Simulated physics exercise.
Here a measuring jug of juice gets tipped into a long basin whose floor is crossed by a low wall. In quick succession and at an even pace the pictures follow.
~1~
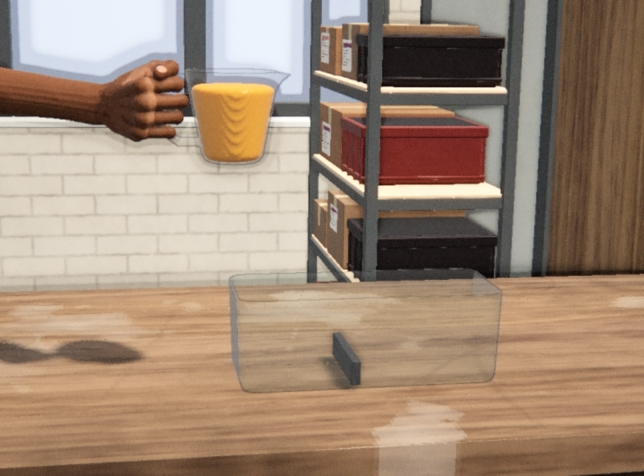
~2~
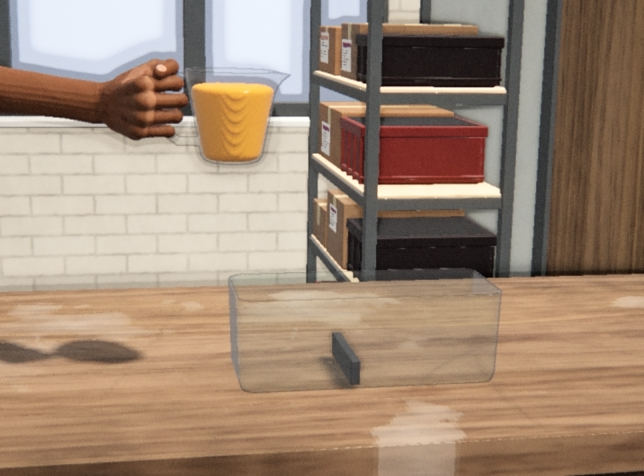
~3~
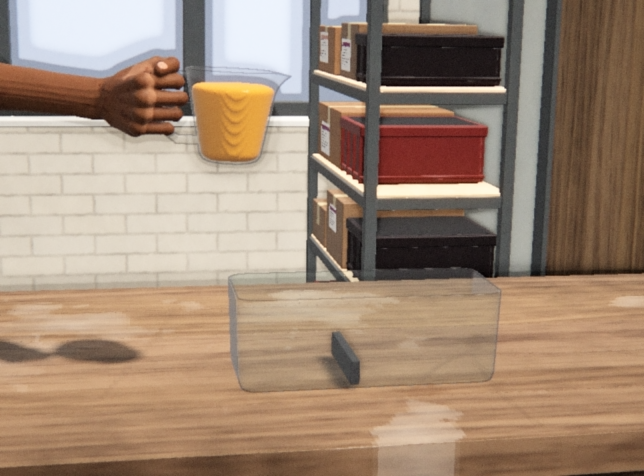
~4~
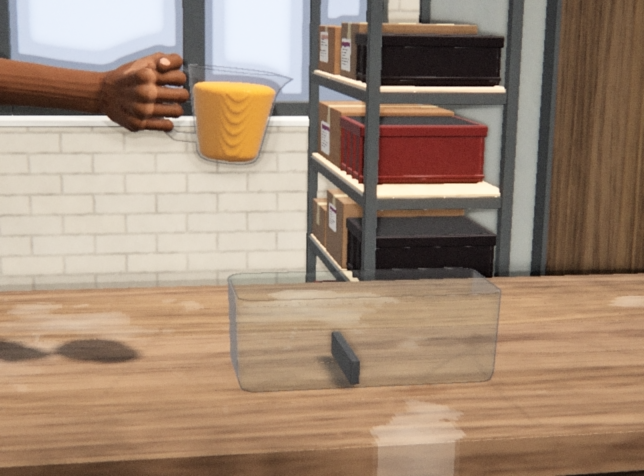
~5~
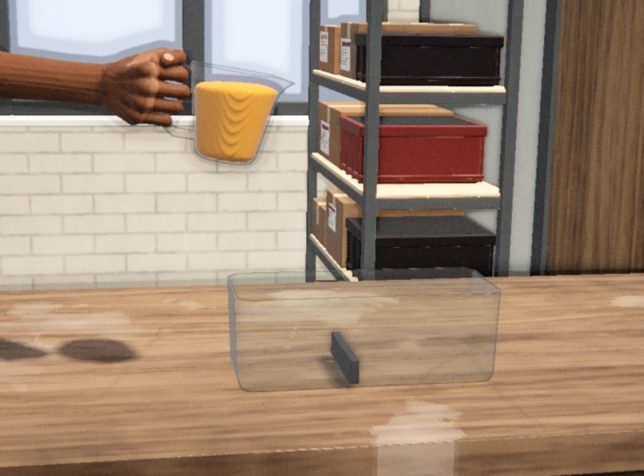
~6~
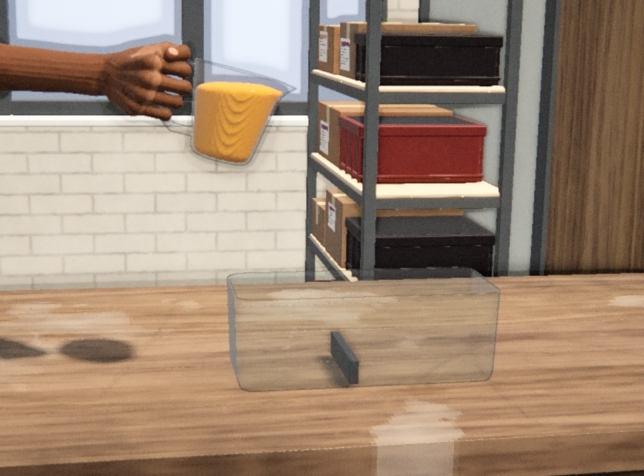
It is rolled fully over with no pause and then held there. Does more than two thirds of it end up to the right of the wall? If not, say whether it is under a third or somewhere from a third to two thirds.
No, a third to two thirds does.
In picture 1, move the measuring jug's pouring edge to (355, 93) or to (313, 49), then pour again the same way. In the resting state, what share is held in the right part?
In order, some 85 and 75 percent.
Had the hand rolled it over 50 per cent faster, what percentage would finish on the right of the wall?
About 30 %.
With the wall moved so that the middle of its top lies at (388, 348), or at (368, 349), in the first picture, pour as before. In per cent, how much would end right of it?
In order, near 15 and 15 in a hundred.
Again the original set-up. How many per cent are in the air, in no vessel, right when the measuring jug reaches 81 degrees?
Estimated: 35 per cent or thereabouts.
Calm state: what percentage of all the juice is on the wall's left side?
That works out to roughly 50 percent.
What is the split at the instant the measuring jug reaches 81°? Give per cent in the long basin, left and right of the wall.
About 0 % left and about 5 % right.
A moment on, the measuring jug is tipped on its side and 61 per cent is still to pour, 1 is left of the wall and 5 right of it.
Next, the measuring jug is tipped right over and 4 per cent is still to pour, 37 is left of the wall and 39 right of it.
Then the measuring jug is tipped right over and 0 per cent is still to pour, 51 is left of the wall and 43 right of it.
Later the measuring jug is tipped right over and 0 per cent is still to pour, 51 is left of the wall and 43 right of it.
Finally, 51 per cent lies left of the wall, 44 right of it and 6 outside.
